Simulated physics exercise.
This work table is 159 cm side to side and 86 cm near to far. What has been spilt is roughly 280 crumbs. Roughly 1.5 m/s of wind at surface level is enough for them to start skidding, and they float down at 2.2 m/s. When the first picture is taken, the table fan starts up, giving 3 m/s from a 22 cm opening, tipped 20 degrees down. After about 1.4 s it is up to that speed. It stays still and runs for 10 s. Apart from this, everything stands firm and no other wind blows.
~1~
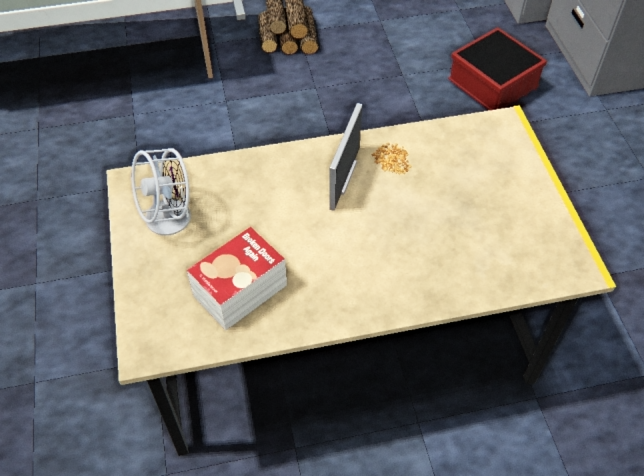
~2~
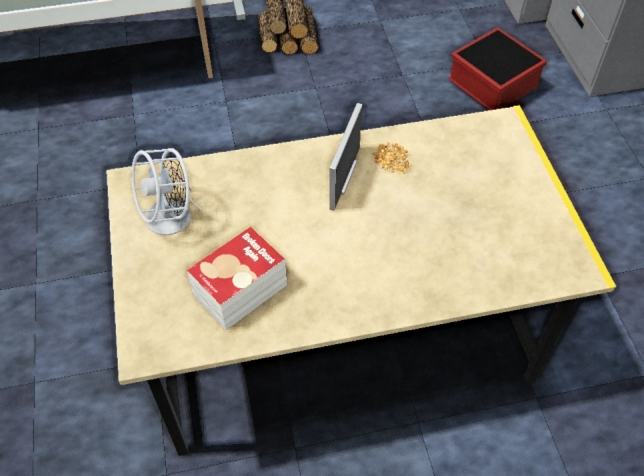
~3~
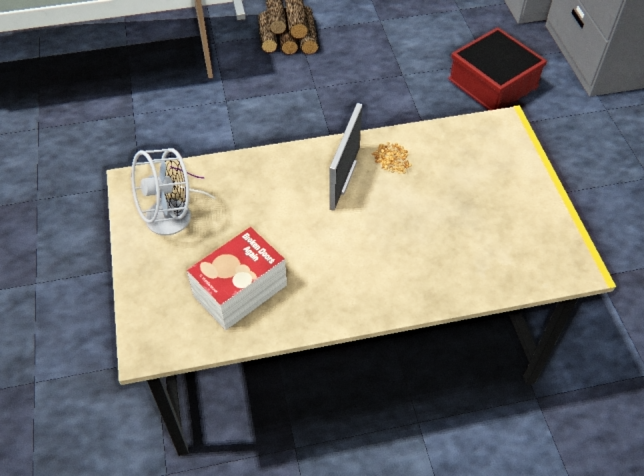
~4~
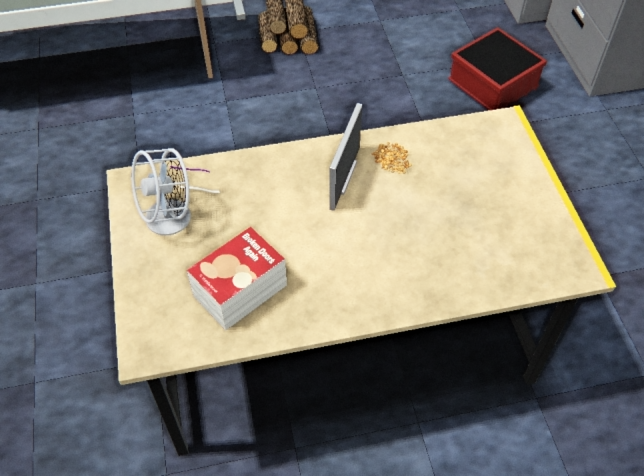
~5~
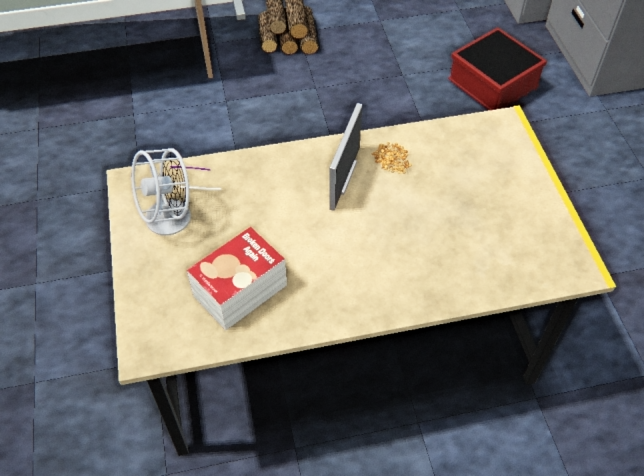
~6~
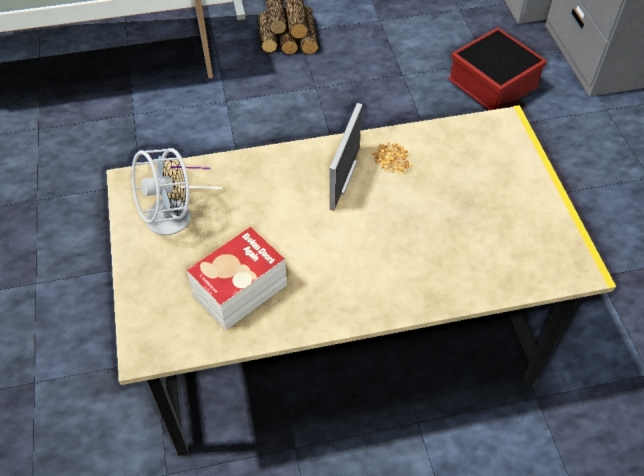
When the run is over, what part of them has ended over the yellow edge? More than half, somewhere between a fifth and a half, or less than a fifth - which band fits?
Looks like fewer than one in five will finish beyond that edge.
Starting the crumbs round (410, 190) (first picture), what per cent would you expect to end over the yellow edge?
0 %.
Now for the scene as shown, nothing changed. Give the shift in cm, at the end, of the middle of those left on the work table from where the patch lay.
Around 0 cm, I reckon.
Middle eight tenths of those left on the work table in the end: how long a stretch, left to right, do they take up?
Spread, left to right: Approx. 10 cm.
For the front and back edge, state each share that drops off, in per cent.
About 0 % front, about 0 % back.
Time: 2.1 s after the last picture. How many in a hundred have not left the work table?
Near 100 percent remain.
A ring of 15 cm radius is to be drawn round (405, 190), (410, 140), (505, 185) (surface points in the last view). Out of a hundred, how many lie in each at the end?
In order: About 50 %, then 70 %, then 0 %.
Then, 0.9 s after the last picture, 0 % are over the yellow edge; the middle of those still in play is near (392, 159); 98 % have settled or left.
Then, 2.1 s after the last picture, 0 % are over the yellow edge; the middle of those still in play is near (392, 159); 98 % have settled or left.
Then, 4.4 s after the last picture, 0 % are over the yellow edge; the middle of those still in play is near (392, 159); 99 % have settled or left.
Then, 8.9 s after the last picture, at the end, 0 % are over the yellow edge; the middle of those still in play is near (392, 159).
